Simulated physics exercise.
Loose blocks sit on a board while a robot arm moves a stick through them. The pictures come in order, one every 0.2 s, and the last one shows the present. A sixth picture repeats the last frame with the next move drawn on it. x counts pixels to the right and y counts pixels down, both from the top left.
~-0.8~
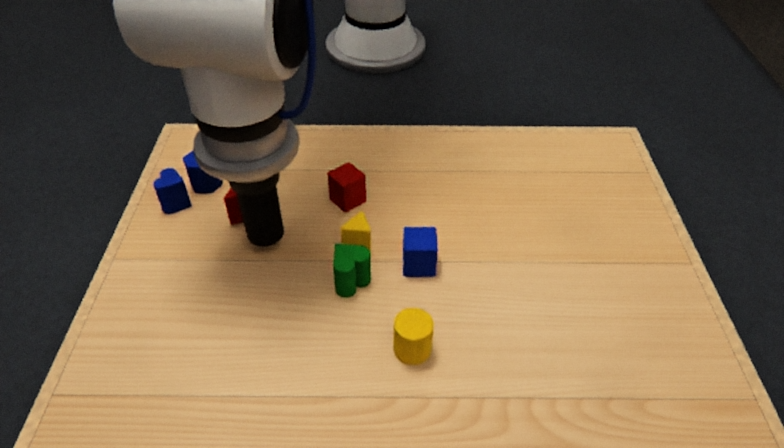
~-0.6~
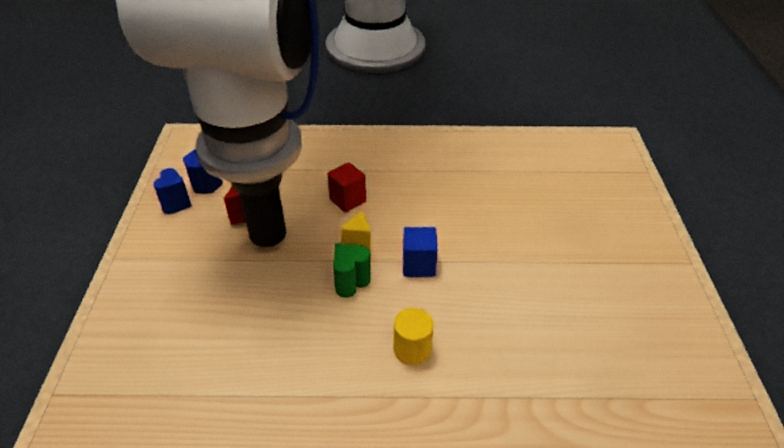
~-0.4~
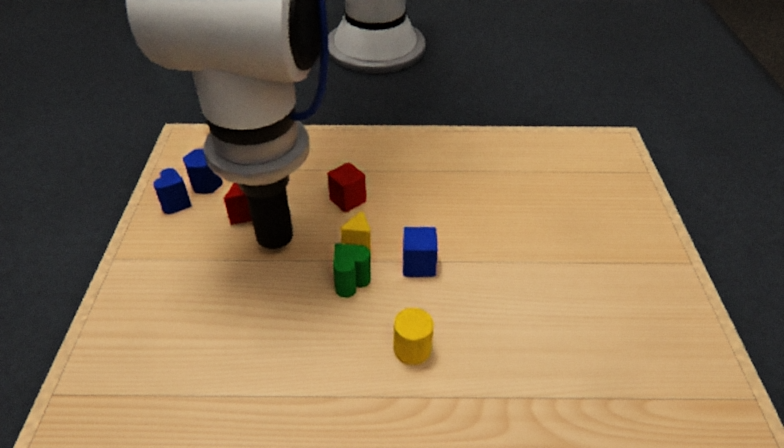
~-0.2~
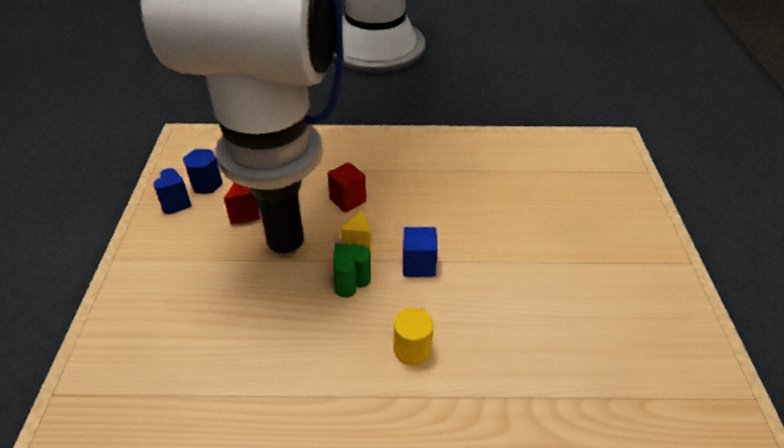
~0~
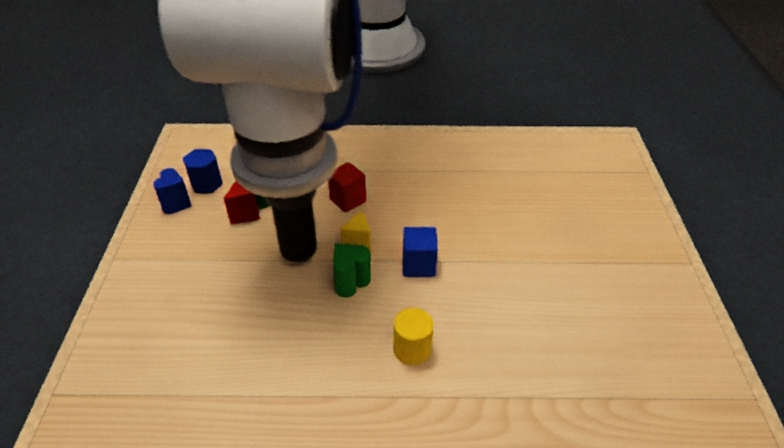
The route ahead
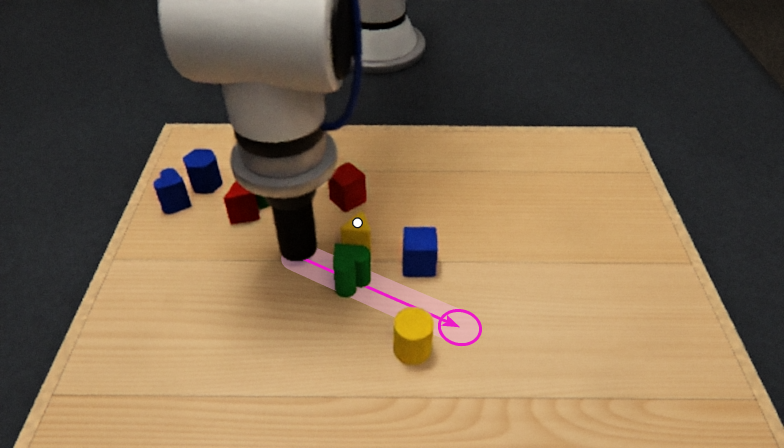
A robot arm holding a black stick moved slowly a short way to the right and slightly toward the viewer over a wooden board, while the scattered red, blue, green and yellow blocks stayed still.
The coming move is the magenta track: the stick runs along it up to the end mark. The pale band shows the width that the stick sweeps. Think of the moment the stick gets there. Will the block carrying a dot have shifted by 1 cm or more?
In short: No.
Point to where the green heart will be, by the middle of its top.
The middle of the upper face of the green heart will lie at about (474, 336) in the picture.
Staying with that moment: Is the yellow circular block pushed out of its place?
Going by the path, yes.
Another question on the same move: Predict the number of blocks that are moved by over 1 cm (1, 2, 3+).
I'd put the number at two.
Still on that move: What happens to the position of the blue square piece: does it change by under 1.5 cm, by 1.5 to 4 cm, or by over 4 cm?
My answer is that it shifts under 1.5 cm.
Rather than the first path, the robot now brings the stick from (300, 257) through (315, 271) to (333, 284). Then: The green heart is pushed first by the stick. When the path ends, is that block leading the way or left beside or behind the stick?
It remains before the stick.
The drawn path runs in a line from (300, 257) to (460, 327); the dot is on the yellow triangular piece.
What follows on the original path. One third of the way, stick at (351, 271); green heart at (374, 273), turned 35° clockwise.
Two thirds of the way, stick at (403, 293); green heart at (424, 303), turned 70° clockwise; yellow circular block at (423, 335).
At the end, stick at (461, 318); green heart at (474, 336), turned 105° clockwise; yellow triangular piece not moved; yellow circular block at (425, 339); blue square piece not moved.
